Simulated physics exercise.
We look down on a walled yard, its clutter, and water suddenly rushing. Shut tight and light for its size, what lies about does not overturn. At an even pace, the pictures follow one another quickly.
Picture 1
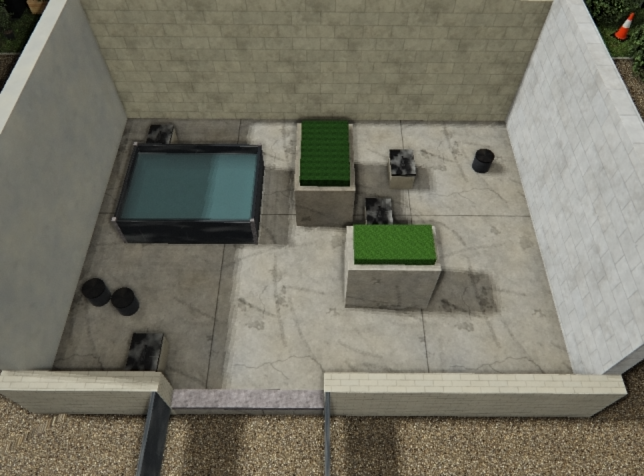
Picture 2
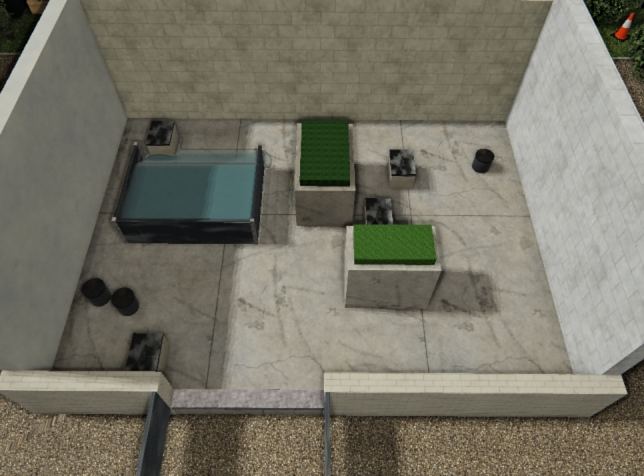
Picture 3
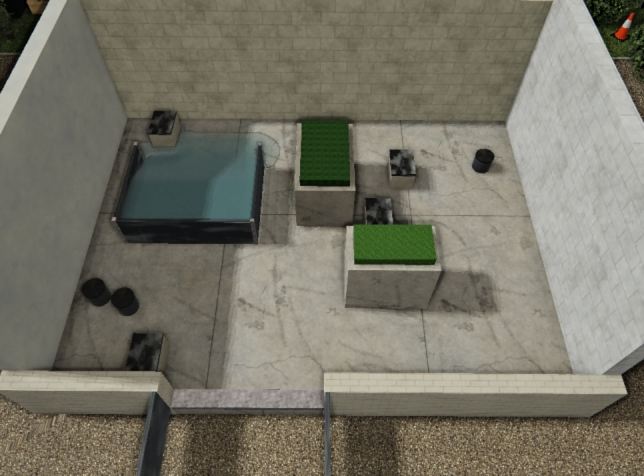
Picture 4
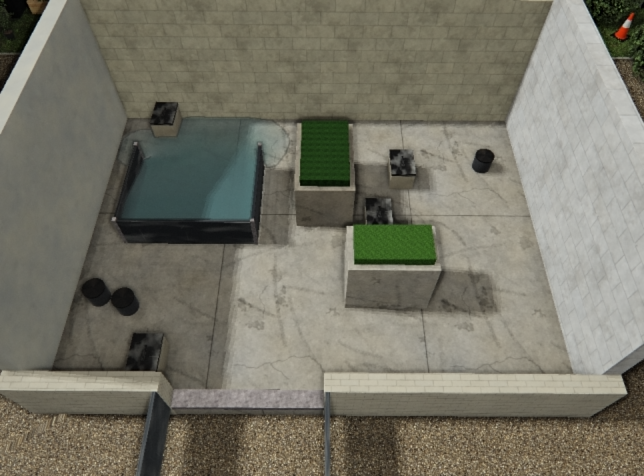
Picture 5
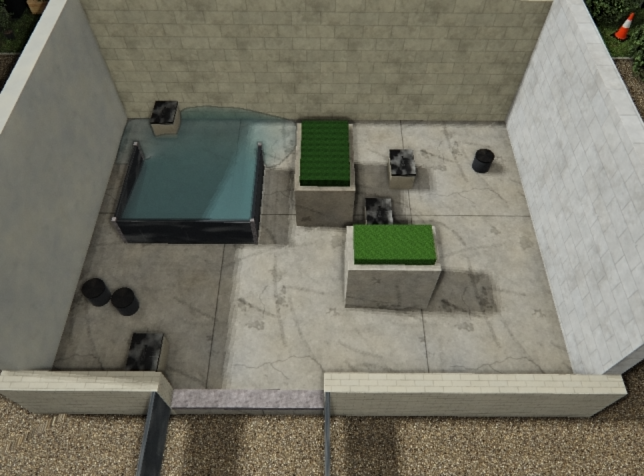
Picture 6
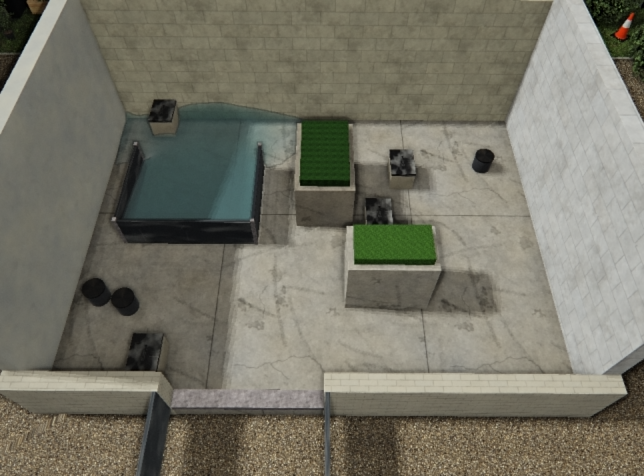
Water bursts from the far side of a dark-framed tank at the left of a walled yard, pushing a small dark-topped box back toward the rear wall. The water spreads behind the tank and rightward to the nearer green-topped block, while the box shifts slightly and the other objects stay still.
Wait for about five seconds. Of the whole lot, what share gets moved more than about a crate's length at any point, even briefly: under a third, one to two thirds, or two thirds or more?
The portion moved well away reaches the top third.
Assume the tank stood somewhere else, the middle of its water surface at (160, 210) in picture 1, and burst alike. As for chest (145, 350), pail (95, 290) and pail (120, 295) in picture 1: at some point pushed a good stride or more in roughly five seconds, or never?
Item one not displaced far, item two not displaced far, item three not displaced far.
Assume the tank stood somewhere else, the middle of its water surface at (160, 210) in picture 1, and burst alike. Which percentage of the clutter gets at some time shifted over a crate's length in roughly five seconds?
Roughly 40 per cent.
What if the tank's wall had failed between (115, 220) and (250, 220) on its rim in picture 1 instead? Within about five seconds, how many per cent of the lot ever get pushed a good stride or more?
That works out to about 40 per cent of them.
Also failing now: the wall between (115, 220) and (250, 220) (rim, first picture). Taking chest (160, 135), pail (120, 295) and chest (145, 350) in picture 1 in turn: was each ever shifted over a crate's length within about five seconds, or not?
Here is how they go, in order: Fails to go that far, dislodged that far, and dislodged that far.
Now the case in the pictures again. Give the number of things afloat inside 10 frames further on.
That would be 1.
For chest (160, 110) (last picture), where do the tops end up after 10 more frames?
Look for it near pixel (117, 150).
A moment on, 1 of 7 are well off their spots; 1 afloat.
Next, 1 of 7 are well off their spots; 1 afloat.
Later, 4 of 7 are well off their spots; 3 afloat.
In the end, 5 of 7 are well off their spots, and 5 have been at some point; 0 afloat.
